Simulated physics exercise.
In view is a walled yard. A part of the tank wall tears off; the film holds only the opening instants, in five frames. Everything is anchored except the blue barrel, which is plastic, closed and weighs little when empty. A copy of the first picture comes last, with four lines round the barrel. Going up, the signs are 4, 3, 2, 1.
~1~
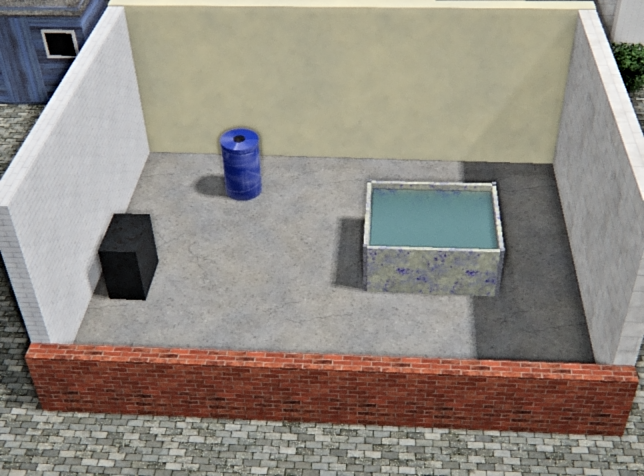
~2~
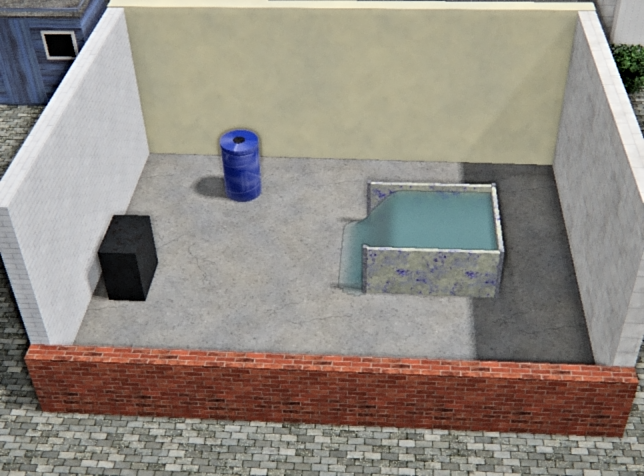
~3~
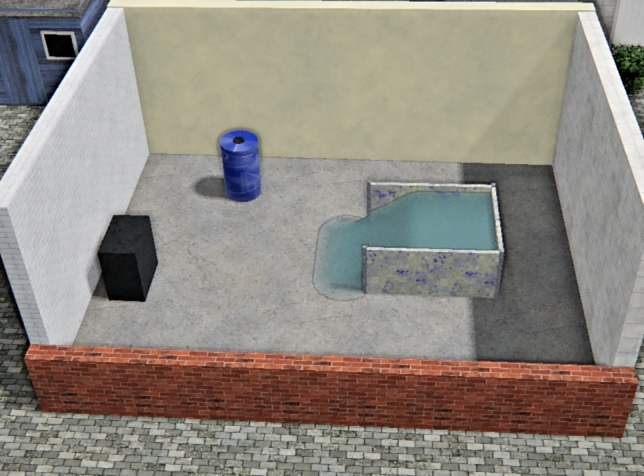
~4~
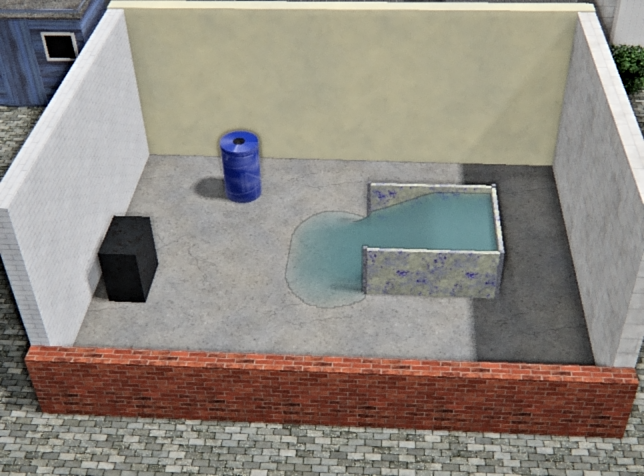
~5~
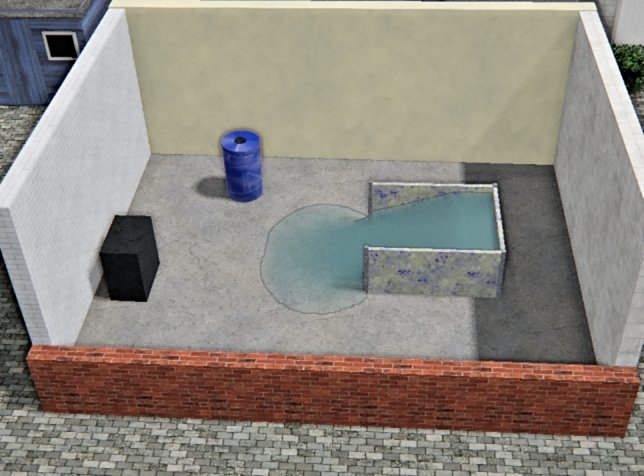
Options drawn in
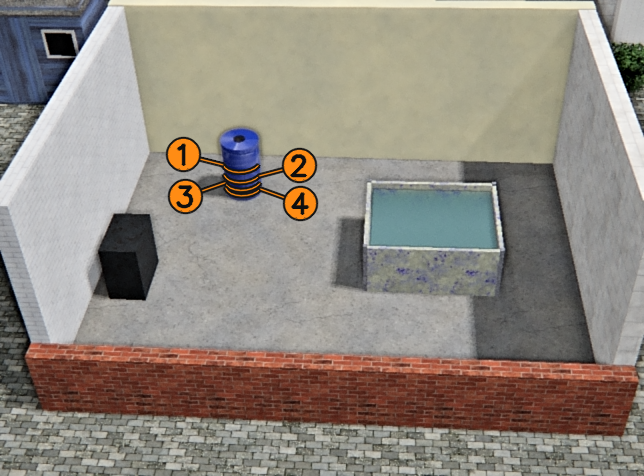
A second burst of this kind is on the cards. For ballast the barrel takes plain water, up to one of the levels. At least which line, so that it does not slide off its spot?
Level 3 just does it.
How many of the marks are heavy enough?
Three of the four.
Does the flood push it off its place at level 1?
No.
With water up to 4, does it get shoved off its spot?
Yes, it does.
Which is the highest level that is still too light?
4.
On the marked copy, 1 at (238, 172); 2 at (239, 182); 3 at (240, 190); 4 at (241, 195); from the bottom up 4, 3, 2, 1.
For level 1, it does not move.
For level 2, it does not move.
For level 3, it does not move.
For level 4, it is pushed about its own width away.
